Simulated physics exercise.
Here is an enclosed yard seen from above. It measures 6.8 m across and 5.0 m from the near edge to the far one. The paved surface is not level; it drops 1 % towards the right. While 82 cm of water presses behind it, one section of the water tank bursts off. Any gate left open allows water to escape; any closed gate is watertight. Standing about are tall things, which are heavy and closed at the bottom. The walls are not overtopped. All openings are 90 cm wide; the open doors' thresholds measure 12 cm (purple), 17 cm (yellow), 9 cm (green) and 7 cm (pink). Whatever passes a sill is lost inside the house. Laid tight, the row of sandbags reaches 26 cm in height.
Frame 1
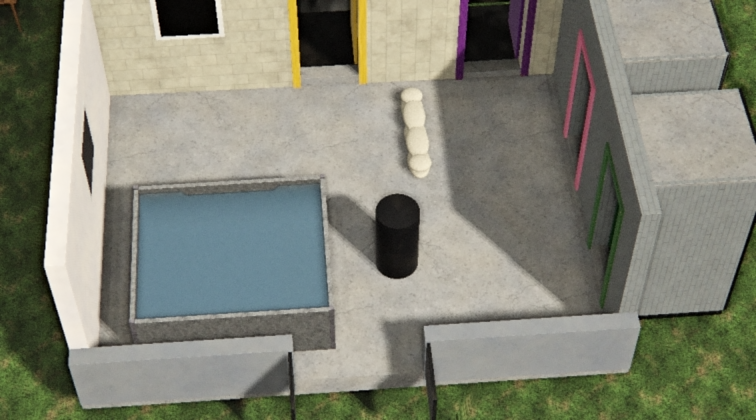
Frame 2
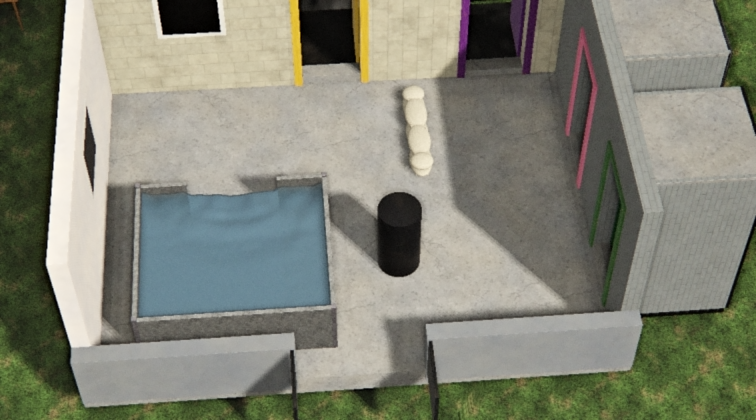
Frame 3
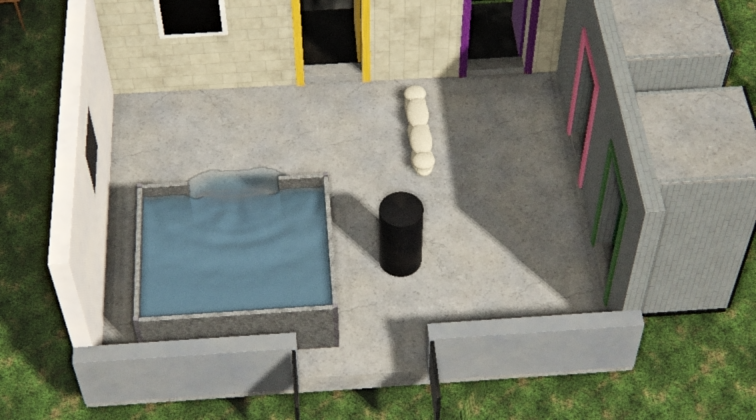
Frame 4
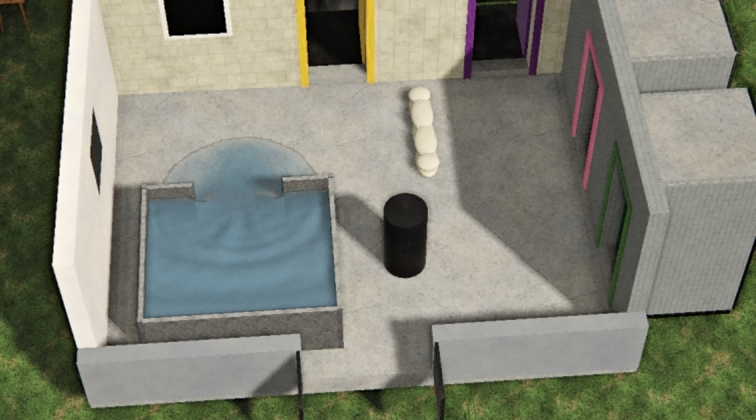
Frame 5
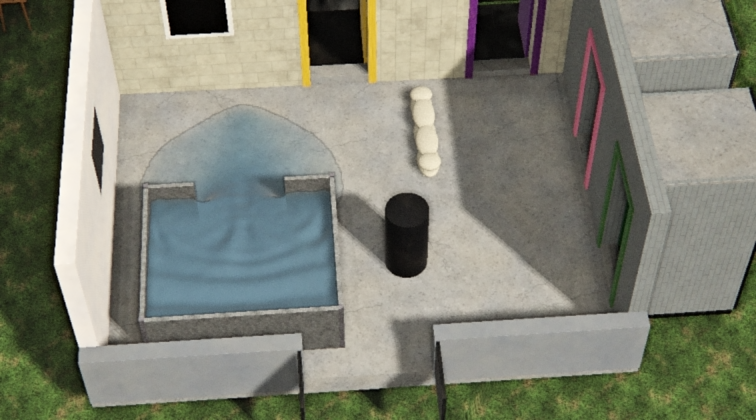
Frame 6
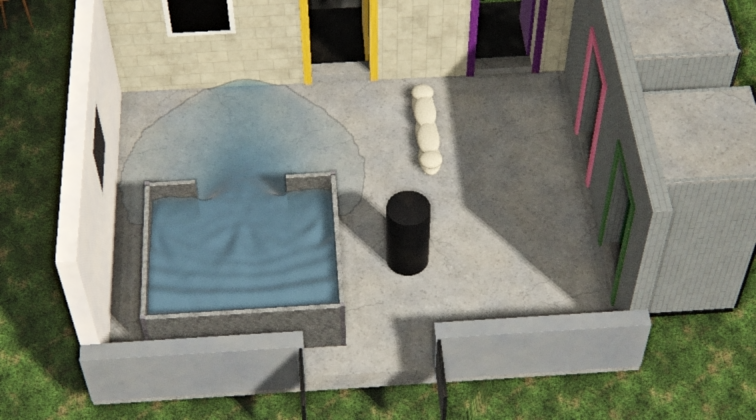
A walled, paved yard with grass around it is seen from high above, the view shifting very slightly. A grey-rimmed tank of blue water sits on the left, a black cylinder near the middle, a row of pale sandbags behind it, with yellow and purple doorways at the back and pink and green ones on the right. The tank's far side opens, and water pours through the gap, fanning across the paving towards the back wall while ripples cross the tank.
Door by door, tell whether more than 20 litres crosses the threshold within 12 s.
Purple door - no, yellow door - yes, green door - yes, pink door - yes.
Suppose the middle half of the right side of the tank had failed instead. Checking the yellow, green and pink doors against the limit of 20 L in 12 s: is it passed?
Then yellow does not exceed it, green exceeds it, pink exceeds it.
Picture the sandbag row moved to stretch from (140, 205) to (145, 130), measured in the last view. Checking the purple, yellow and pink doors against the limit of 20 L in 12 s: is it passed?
Door by door: Purple limit exceeded, yellow limit exceeded, pink limit exceeded.
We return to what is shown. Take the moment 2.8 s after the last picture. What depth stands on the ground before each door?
Depths: Purple door 7 cm, yellow door 20 cm, green door 0 cm, pink door 12 cm.
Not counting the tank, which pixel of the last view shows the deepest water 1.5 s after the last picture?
In the last picture, around (193, 97).
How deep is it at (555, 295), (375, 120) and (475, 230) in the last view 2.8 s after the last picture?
Roughly 0, 17 and 1 cm, in turn.
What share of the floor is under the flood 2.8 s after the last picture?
About 65 per cent.
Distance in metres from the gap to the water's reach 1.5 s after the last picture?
5.4 m.
Then, 0.7 s after the last picture water covers 30 % of the floor and is deepest (52 cm) near (122, 100); purple door not reached, yellow door 29 cm at the sill, 3 L in, green door not reached, pink door not reached.
Then, 1.5 s after the last picture water covers 40 % of the floor and is deepest (50 cm) near (193, 97); purple door 9 cm at the sill, 0 L in, yellow door 28 cm at the sill, 41 L in, green door not reached, pink door not reached.
Then, 2.8 s after the last picture water covers 65 % of the floor and is deepest (34 cm) near (406, 104); purple door 7 cm at the sill, 0 L in, yellow door 20 cm at the sill, 76 L in, green door not reached, pink door 12 cm at the sill, 2 L in.
Then, 6.3 s after the last picture water covers 95 % of the floor and is deepest (26 cm) near (110, 361); purple door 6 cm at the sill, 1 L in, yellow door 21 cm at the sill, 106 L in, green door 9 cm at the sill, 1 L in, pink door 10 cm at the sill, 36 L in.
Then, 11.3 s after the last picture water covers 95 % of the floor and is deepest (18 cm) near (409, 121); purple door 5 cm at the sill, 1 L in, yellow door 16 cm at the sill, 113 L in, green door 16 cm at the sill, 73 L in, pink door 10 cm at the sill, 54 L in.
